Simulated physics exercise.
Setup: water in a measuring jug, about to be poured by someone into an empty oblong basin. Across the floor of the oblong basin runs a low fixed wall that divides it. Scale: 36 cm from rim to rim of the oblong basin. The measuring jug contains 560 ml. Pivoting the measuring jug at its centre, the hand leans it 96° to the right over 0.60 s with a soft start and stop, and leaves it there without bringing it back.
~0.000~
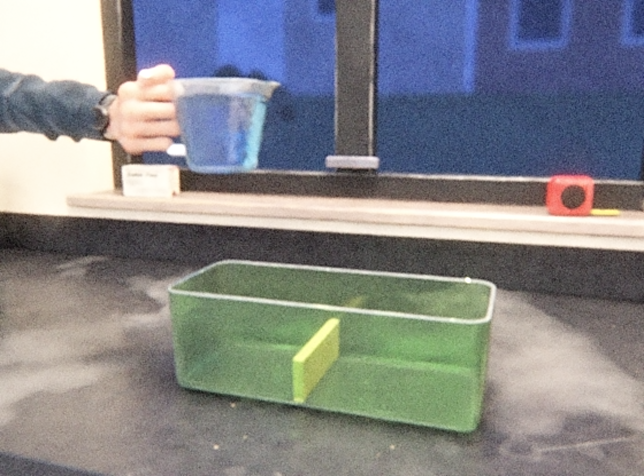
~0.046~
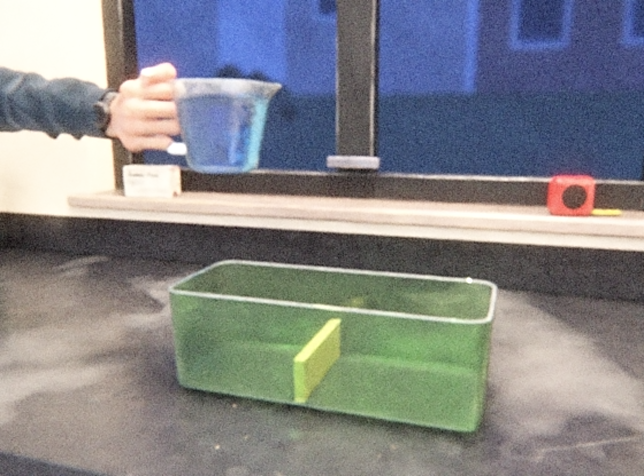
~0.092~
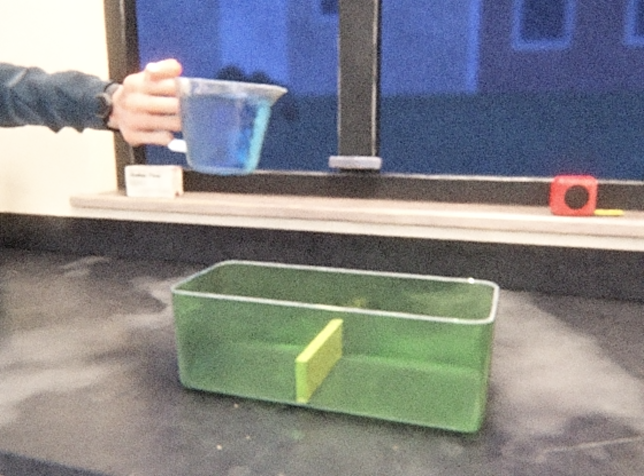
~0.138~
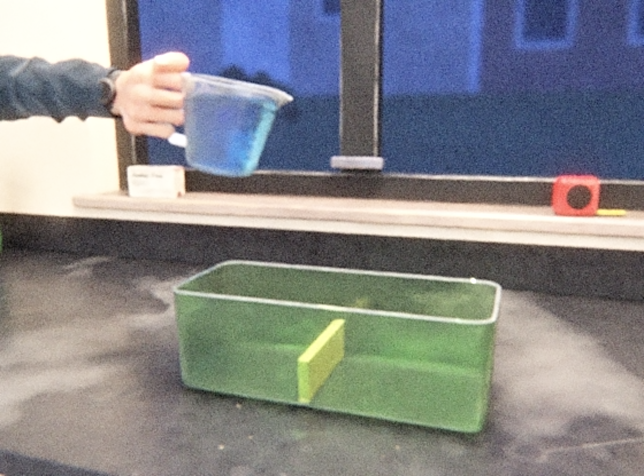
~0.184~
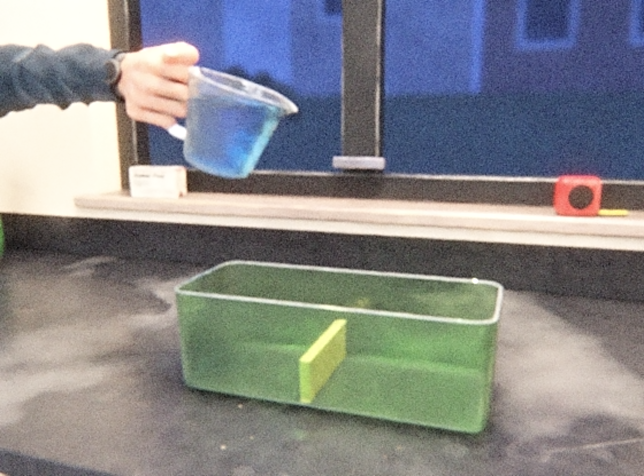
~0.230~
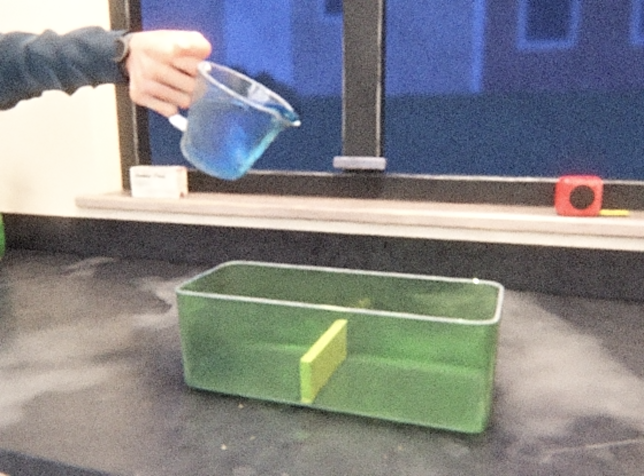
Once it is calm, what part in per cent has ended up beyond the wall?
About 84 per cent ends up there.
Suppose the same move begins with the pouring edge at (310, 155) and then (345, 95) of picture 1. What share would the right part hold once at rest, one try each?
I'd say 95 percent on the first go, 90 percent on the next.
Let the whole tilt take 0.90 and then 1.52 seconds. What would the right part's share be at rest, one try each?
85 per cent first, 85 per cent second.
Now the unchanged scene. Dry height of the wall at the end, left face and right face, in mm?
Roughly 48 mm on the left side and roughly 32 mm on the right.
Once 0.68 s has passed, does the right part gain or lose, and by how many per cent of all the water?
Its share increases, some 20 in a hundred.
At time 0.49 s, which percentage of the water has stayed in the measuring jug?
Near 44 in a hundred.
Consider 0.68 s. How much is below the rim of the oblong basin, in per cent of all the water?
My estimate is about 72 percent.
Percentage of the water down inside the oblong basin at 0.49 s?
16 %, more or less.
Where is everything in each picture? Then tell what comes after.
In the first frame, tilt 0°; pouring edge (279, 83); surface from (183, 97) to (266, 96); the oblong basin's rim runs from (195, 276) to (492, 303); the wall's top is at (318, 339).
In the second frame, tilt 1°; pouring edge (281, 85); surface from (185, 96) to (267, 97).
In the third frame, tilt 5°; pouring edge (285, 90); surface from (189, 95) to (271, 99).
In the fourth frame, tilt 12°; pouring edge (291, 98); surface from (194, 95) to (278, 102).
In the fifth frame, tilt 21°; pouring edge (295, 110); surface from (199, 99) to (286, 106).
In the sixth frame, tilt 31°; pouring edge (298, 124); surface from (201, 106) to (297, 115); 1 per cent is over the edge.
By 0.49 s the tilt is 88° and 45 per cent is still to pour, 0 is left of the wall and 16 right of it.
By 0.68 s the tilt is 96° and 9 per cent is still to pour, 8 is left of the wall and 65 right of it.
By 0.88 s the tilt is 96° and 1 per cent is still to pour, 10 is left of the wall and 84 right of it.
By 1.10 s the tilt is 96° and 0 per cent is still to pour, 14 is left of the wall and 84 right of it.
At rest 14 per cent lies left of the wall, 84 right of it and 2 outside.
